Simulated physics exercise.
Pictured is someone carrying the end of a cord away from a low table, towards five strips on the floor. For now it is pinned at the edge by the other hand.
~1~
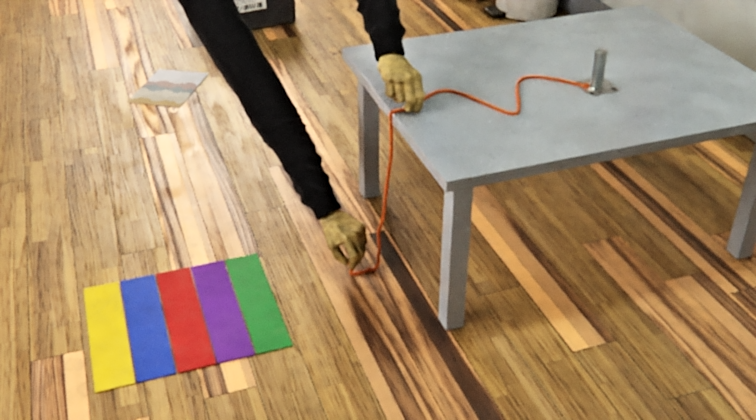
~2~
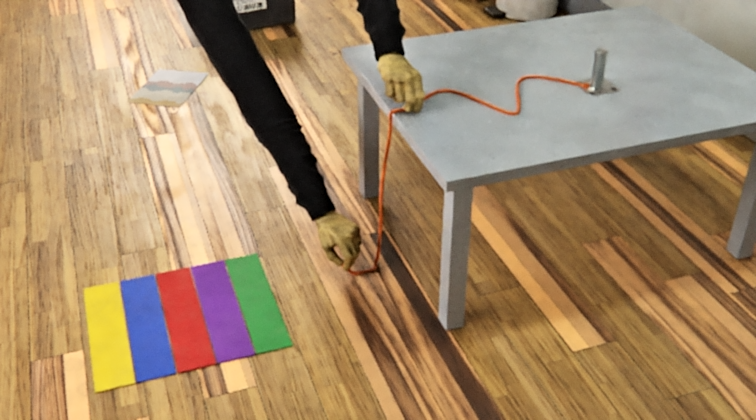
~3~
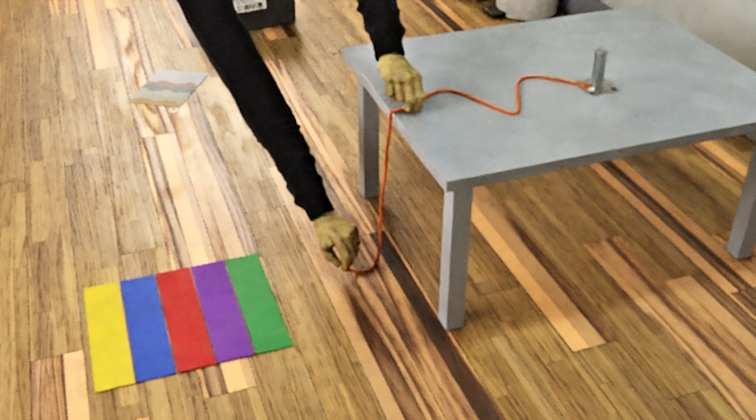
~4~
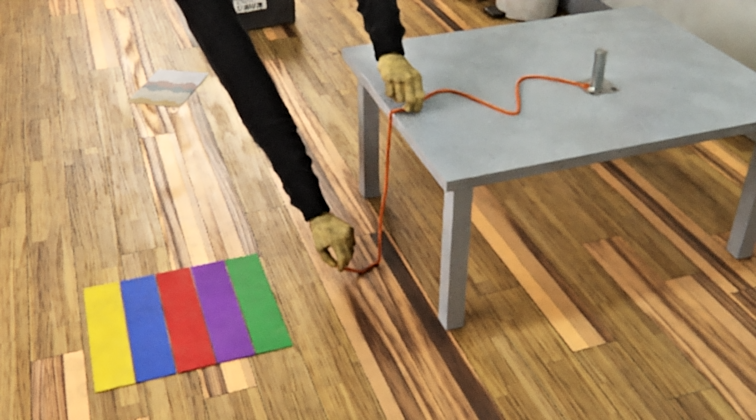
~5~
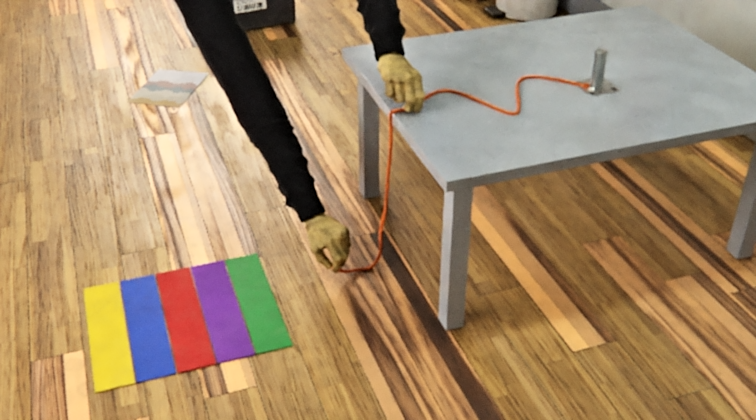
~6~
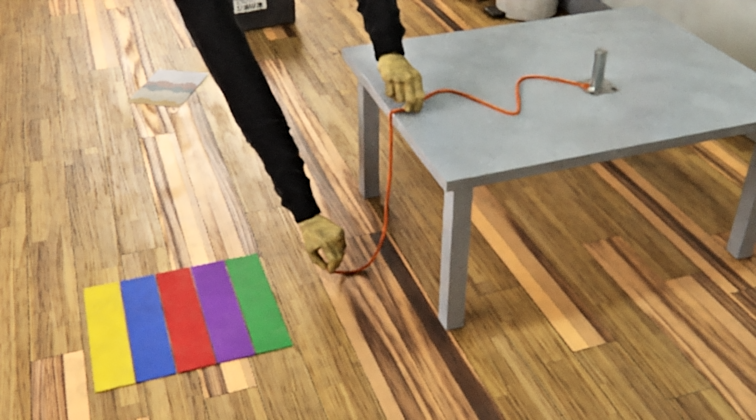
A gloved hand slowly draws an orange cord's end left while another pins it on the table.
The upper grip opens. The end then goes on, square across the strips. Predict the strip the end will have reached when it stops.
I would say the yellow strip.
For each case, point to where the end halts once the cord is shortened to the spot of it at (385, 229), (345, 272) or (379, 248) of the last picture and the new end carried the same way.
Try 1: (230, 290); try 2: (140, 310); try 3: (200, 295).
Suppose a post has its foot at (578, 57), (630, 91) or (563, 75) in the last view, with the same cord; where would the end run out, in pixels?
First (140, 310), then (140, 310), then (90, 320).
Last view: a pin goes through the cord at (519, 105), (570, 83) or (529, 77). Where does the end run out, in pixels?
Going try by try, I'd put it close to (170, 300), then (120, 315), and finally (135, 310).
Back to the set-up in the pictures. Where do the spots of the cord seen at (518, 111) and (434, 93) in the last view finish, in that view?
End points: Roughly (456, 108); roughly (361, 144).
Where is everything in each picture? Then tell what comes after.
The first frame shows end (349, 264); green (268, 331); purple (231, 340); red (192, 349); blue (153, 358); yellow (112, 367).
The second frame shows end (344, 265); cord through (548, 78) (518, 102) (469, 97) (406, 109) (383, 175) (379, 245).
The third frame shows end (342, 265).
The fourth frame shows end (338, 266); cord through (548, 78) (518, 102) (469, 97) (406, 109) (387, 175) (380, 246).
The fifth frame shows end (333, 267).
The sixth frame shows end (328, 268); cord through (548, 78) (518, 102) (469, 97) (406, 109) (390, 175) (380, 245).
A little later, end near (185, 299); over red.
Next, end near (137, 309); over blue.
When it is tight, end near (109, 315); over yellow. It gets as far as the yellow strip.
